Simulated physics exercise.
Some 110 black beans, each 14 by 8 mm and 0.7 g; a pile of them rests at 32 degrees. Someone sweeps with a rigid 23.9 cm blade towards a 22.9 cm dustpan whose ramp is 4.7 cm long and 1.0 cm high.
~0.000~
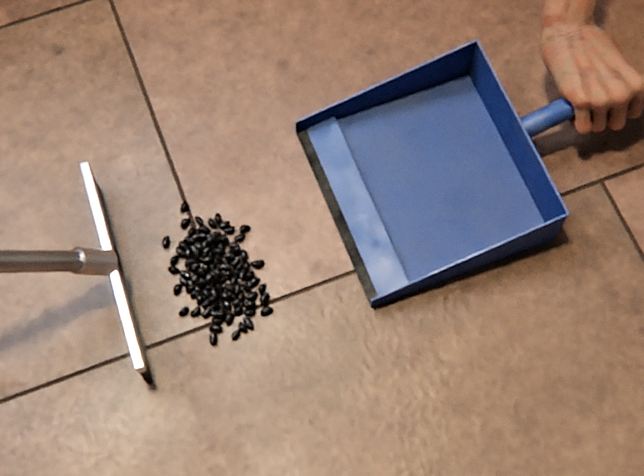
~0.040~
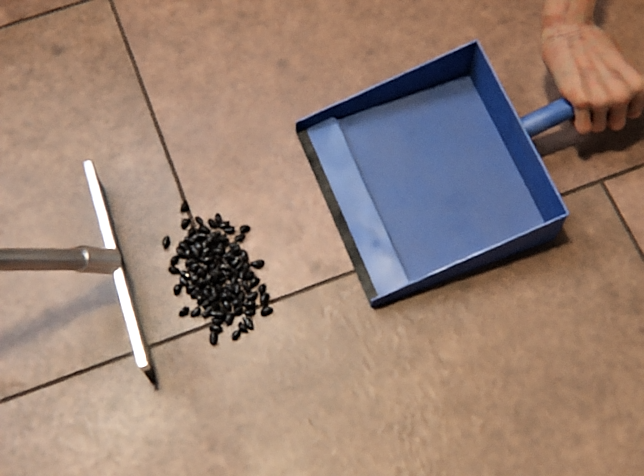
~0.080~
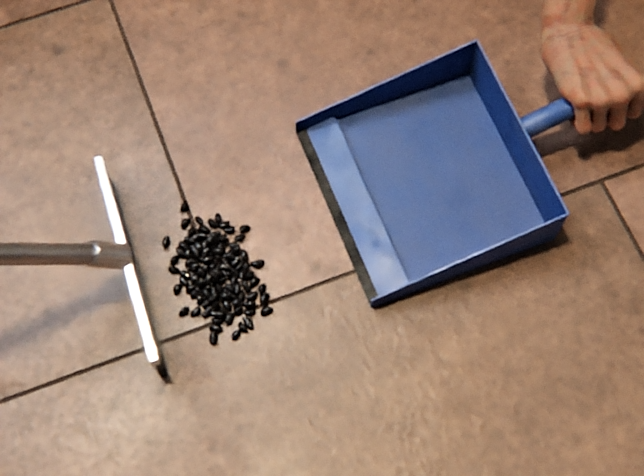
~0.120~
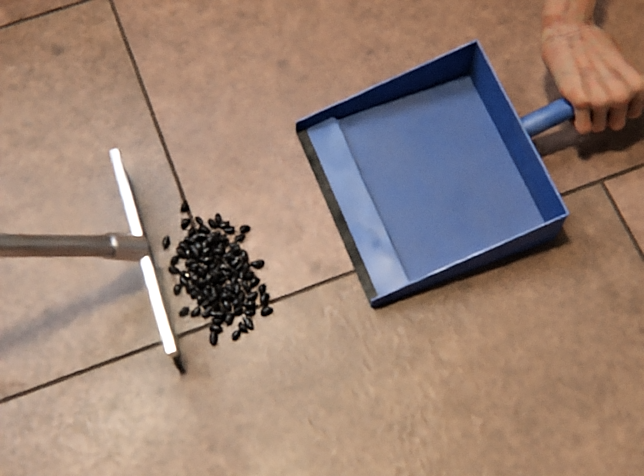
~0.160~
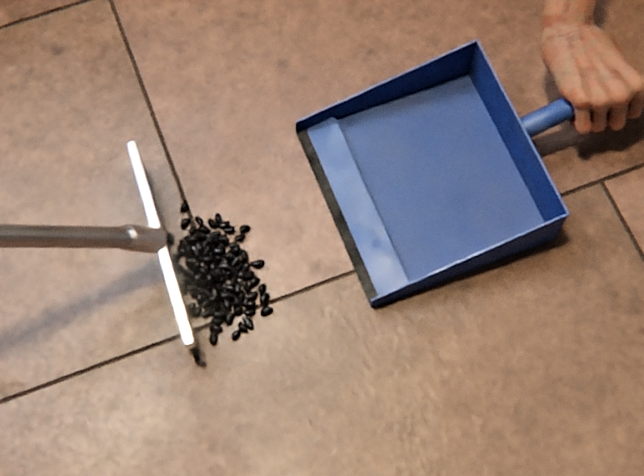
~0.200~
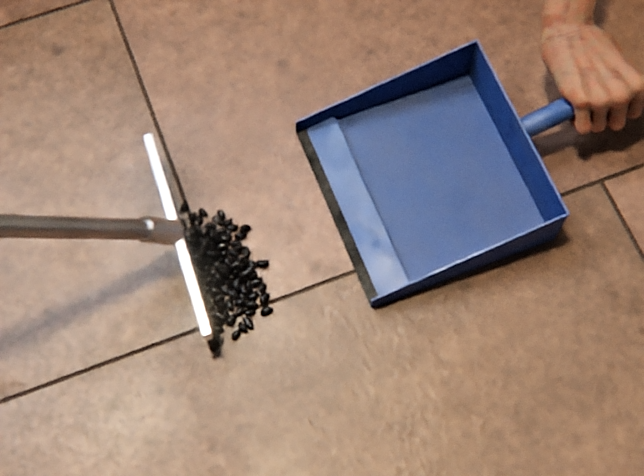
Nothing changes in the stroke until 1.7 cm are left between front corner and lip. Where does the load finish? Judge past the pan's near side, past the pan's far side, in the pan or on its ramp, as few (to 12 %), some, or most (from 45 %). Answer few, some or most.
Near side: Few, far side: Few, pan: Some.
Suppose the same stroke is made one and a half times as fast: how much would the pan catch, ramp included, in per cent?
It would be near 45 per cent.
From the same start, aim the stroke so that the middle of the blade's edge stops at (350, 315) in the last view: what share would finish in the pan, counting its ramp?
About 35 per cent.
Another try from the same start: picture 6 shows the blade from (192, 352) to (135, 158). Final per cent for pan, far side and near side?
Pan 40, far 0, near 5.
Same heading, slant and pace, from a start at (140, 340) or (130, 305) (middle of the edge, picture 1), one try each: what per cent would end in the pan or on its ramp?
Some 50 and 45 per cent.
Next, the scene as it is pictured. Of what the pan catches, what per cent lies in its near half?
About 50 per cent.
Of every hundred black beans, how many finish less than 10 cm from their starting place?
About 0 per cent.
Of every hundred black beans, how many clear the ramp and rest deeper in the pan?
Some 0 per cent.
After 0.36 s, middle of the blade 9 cm from the lip; 0 % over the lip, far side 0 %, near side 0 %.
After 0.46 s, middle of the blade 4 cm from the lip; 5 % over the lip, far side 0 %, near side 0 %.
After 0.70 s, middle of the blade 2 cm from the lip; 40 % over the lip, far side 0 %, near side 5 %.
By 1.4 s all is still; near side 5 %, far side 0 %, pan 40 %, in front of the lip or behind the blade 55 %.
